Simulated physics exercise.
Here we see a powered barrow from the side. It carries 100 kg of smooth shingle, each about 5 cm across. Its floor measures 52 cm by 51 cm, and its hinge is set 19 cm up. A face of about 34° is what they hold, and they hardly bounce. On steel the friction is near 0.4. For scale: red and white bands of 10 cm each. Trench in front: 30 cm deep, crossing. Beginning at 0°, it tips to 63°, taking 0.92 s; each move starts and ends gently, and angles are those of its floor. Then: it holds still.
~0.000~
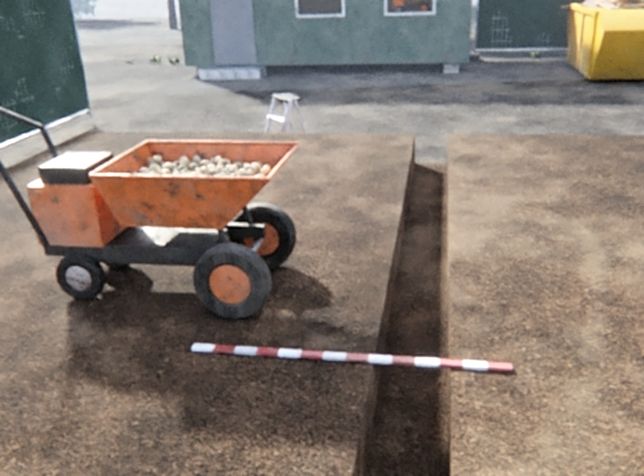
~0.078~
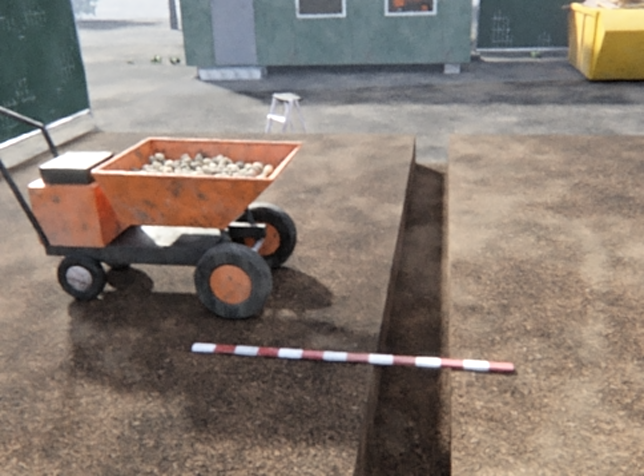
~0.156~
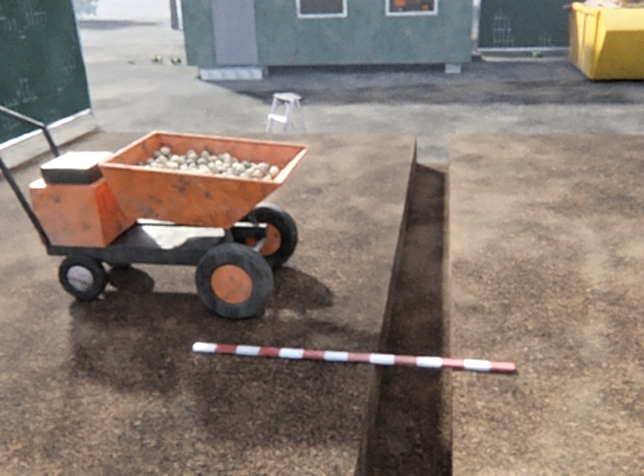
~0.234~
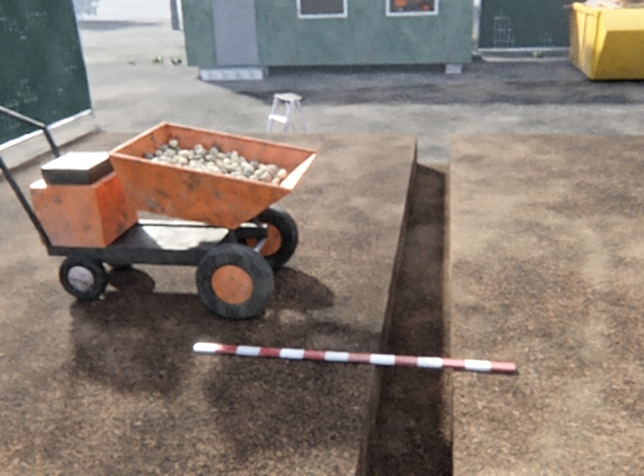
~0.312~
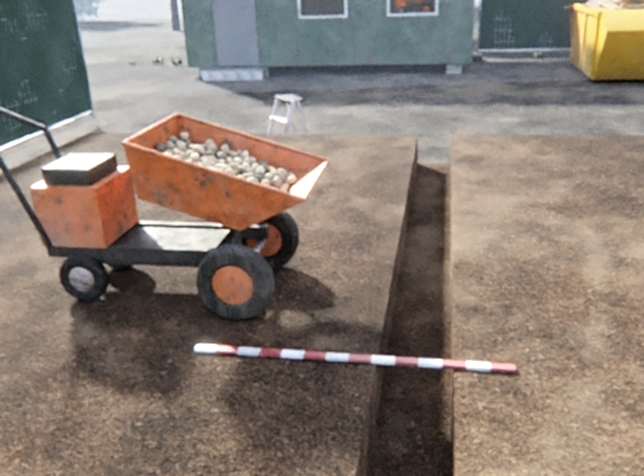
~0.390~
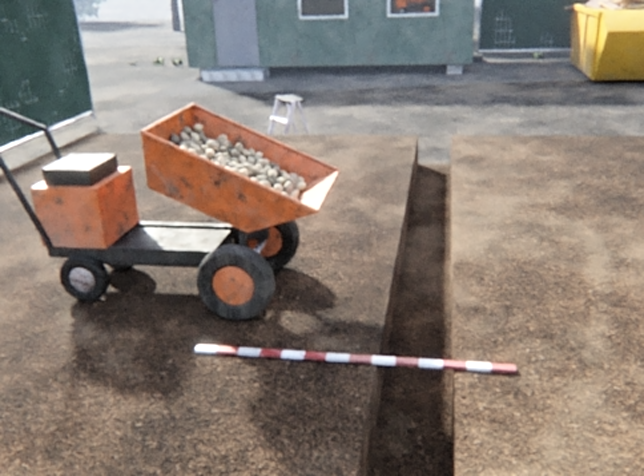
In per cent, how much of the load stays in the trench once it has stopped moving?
I would say about 98 per cent.
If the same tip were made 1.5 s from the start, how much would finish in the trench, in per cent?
Trench share: Approx. 100%.
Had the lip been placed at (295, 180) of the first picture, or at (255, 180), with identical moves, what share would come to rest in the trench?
Near 85 then near 85 percent.
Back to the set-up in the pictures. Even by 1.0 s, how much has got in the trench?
Roughly 20 percent of the load.
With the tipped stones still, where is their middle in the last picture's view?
The resting stones are centred at roughly (421, 338).
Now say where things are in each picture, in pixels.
In the first picture, the tray is at 0°, its lip at (269, 179); the top of the load is at (203, 166).
The second picture shows lip at (273, 181), floor tilted 1°, highest stones at (184, 164); the stones move at 0.2 m/s on average.
In the third picture, the tray is at 5°, its lip at (281, 184); the top of the load is at (171, 161); the stones move at 0.5 m/s on average.
In the fourth picture, the tray is at 10°, its lip at (292, 190); the top of the load is at (169, 154); the stones move at 0.7 m/s on average.
In the fifth picture, the tray is at 17°, its lip at (304, 200); the top of the load is at (178, 145); the stones move at 0.8 m/s on average.
In the sixth picture, the tray is at 24°, its lip at (317, 212); the top of the load is at (189, 137); the stones move at 0.9 m/s on average.
After 0.7 s the floor is at 53°; 100 % in the tray; the foremost stones are at (340, 233).
After 1.0 s the floor is at 63°; 70 % in the tray, 9 % short of the trench, 22 % in the trench; the foremost stones are at (428, 318).
After 1.4 s the floor is at 63°; 20 % in the tray, 7 % short of the trench, 72 % in the trench, 1 % past the trench; the foremost stones are at (486, 318).
After 3.3 s the floor is at 63°; 0 % in the tray, 1 % short of the trench, 98 % in the trench, 1 % past the trench; the foremost stones are at (523, 321).
